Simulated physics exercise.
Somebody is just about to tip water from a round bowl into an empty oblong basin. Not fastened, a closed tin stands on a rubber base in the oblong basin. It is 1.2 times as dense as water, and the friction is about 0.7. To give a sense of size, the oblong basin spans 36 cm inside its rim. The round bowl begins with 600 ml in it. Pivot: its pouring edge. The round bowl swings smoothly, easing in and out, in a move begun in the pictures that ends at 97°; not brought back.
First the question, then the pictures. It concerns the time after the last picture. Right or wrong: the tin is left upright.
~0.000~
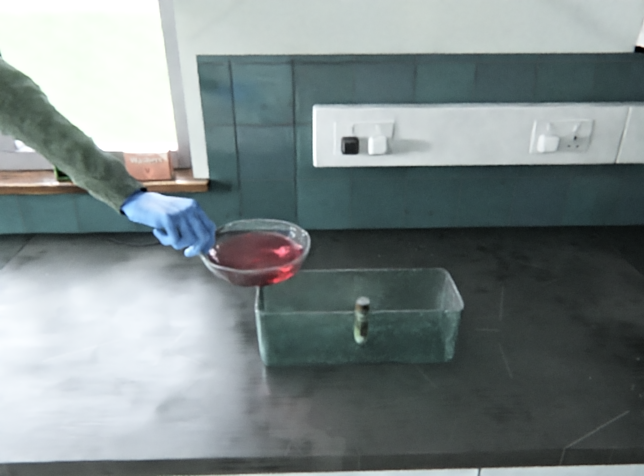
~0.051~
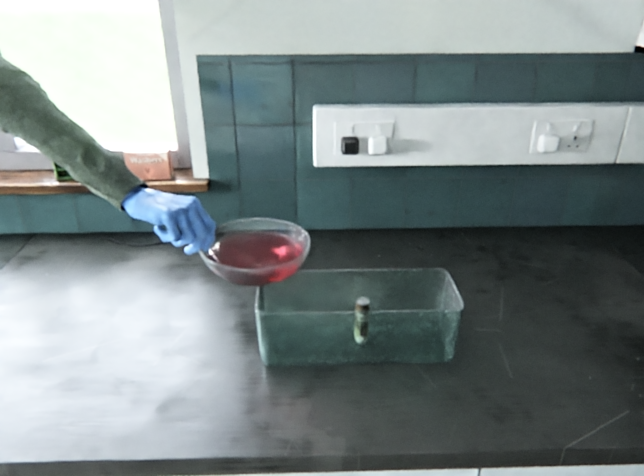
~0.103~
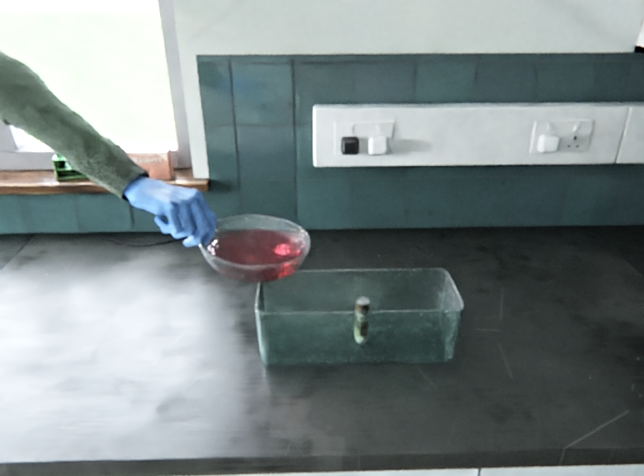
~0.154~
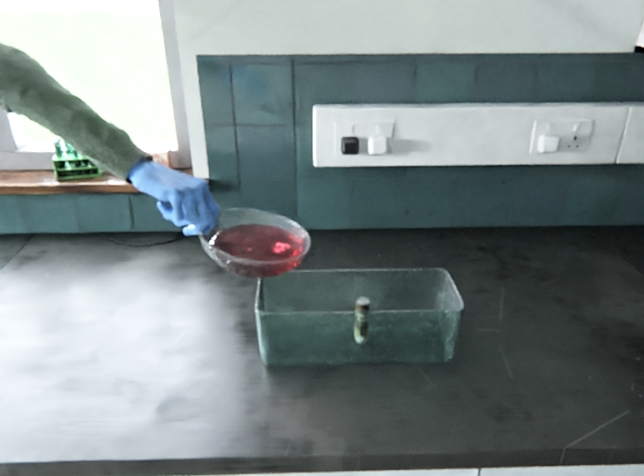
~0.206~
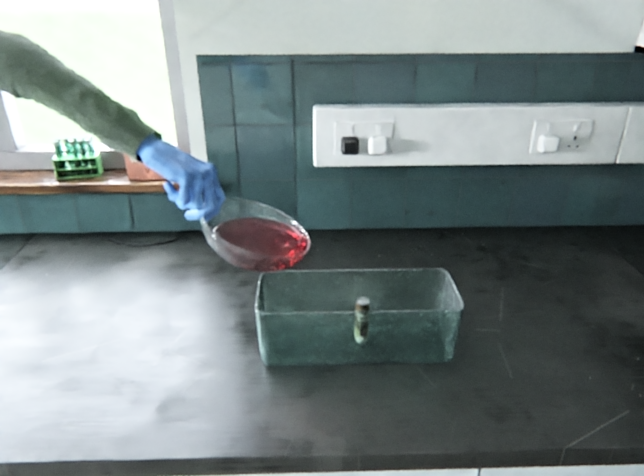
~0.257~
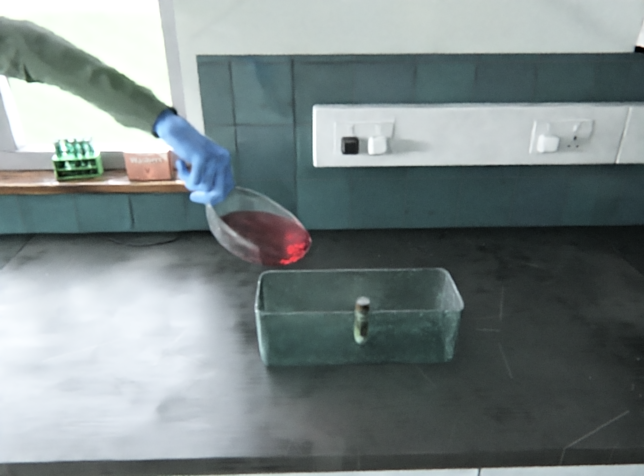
Right.
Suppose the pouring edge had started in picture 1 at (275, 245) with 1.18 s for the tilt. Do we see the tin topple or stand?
Then the tin remains standing.
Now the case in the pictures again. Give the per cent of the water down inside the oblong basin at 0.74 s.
About 98 %.
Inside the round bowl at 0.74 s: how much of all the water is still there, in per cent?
I reckon near 0 per cent still sits there.
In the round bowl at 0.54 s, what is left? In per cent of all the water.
Roughly 9 per cent.
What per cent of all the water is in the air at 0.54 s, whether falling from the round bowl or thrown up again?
It comes to about 68 percent.
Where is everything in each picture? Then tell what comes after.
In the first picture, it leans 0°; its right rim is at (310, 243); the water meets the walls at (208, 253) and (305, 251); the oblong basin's rim runs from (258, 292) to (455, 289); the tin's top is at (363, 303).
In the second picture, it leans 1°; its right rim is at (310, 243); the water meets the walls at (208, 251) and (305, 251).
In the third picture, it leans 5°; its right rim is at (310, 243); the water meets the walls at (208, 247) and (305, 248).
In the fourth picture, it leans 11°; its right rim is at (310, 243); the water meets the walls at (208, 240) and (306, 245).
In the fifth picture, it leans 20°; its right rim is at (310, 243); the water meets the walls at (211, 231) and (308, 241).
In the sixth picture, it leans 30°; its right rim is at (309, 244); the water meets the walls at (215, 221) and (304, 235); 1 per cent is over the edge.
After 0.54 s the tilt is 86° and 9 per cent is still to pour; the tin stands where it began.
After 0.74 s the tilt is 97° and 0 per cent is still to pour; the tin stands where it began.
After 0.96 s the tilt is 97° and 0 per cent is still to pour; the tin stands where it began.
After 1.19 s the tilt is 97° and 0 per cent is still to pour; the tin stands where it began.
In the end the tin stands where it began.
